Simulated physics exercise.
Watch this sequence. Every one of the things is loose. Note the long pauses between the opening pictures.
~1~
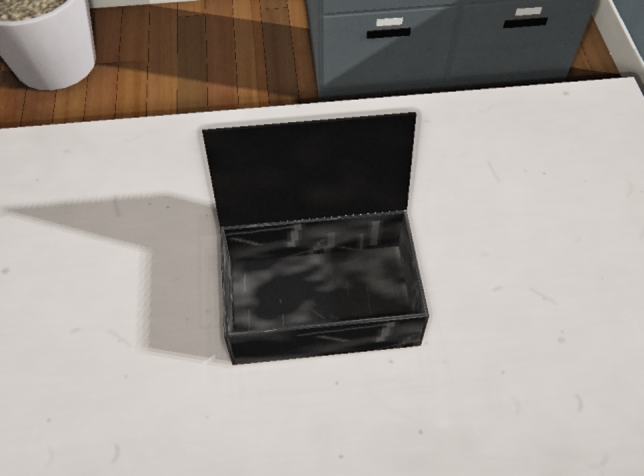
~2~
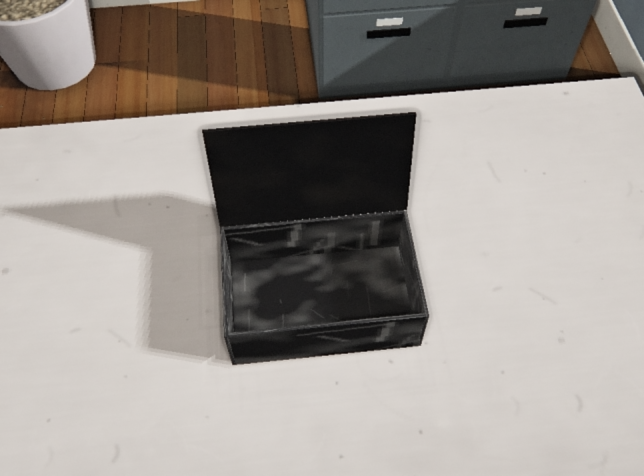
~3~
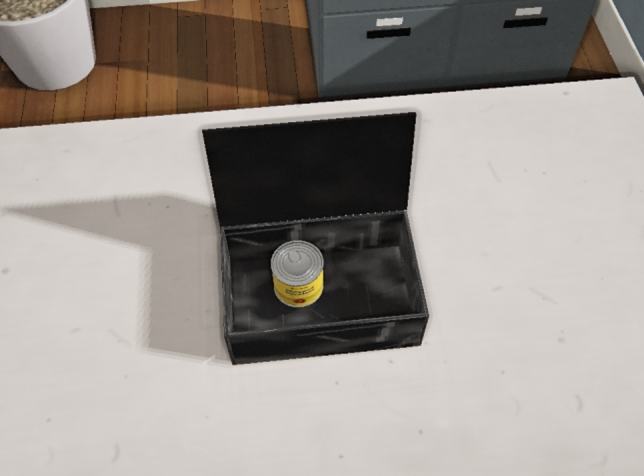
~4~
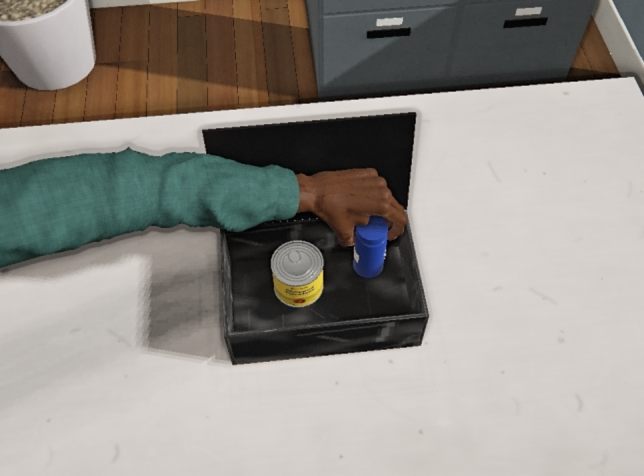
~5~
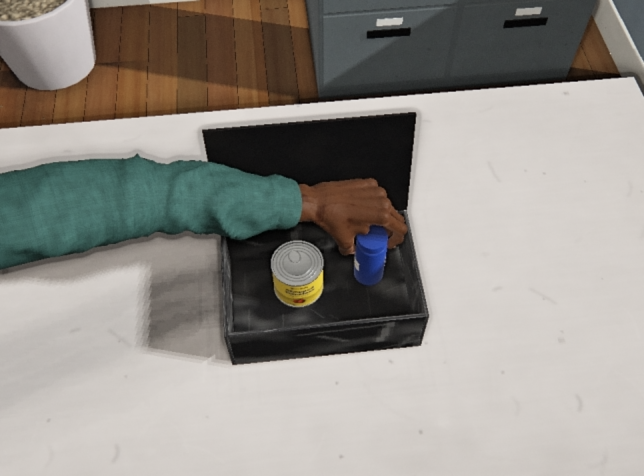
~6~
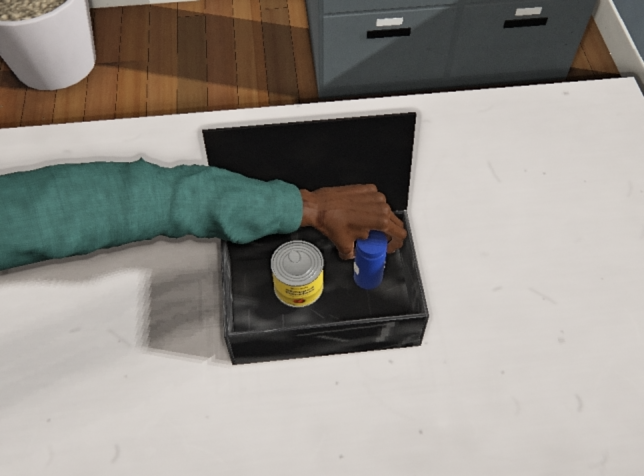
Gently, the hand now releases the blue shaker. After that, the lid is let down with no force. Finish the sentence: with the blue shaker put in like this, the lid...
The lid stays ajar.
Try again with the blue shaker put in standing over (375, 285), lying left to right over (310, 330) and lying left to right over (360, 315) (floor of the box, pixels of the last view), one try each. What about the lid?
So: First open, second shut tight, third shut tight.
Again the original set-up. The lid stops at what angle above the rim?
It comes to about 20°.
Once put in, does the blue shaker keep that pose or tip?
It stays as it was set.
Then, 1.30 s past the last view, lid 77° above the rim.
Then, 1.80 s past the last view, lid 46° above the rim.
Finally, lid 21° above the rim; both still in place. Final places as the last picture's camera would see them, blue shaker near (370, 260).
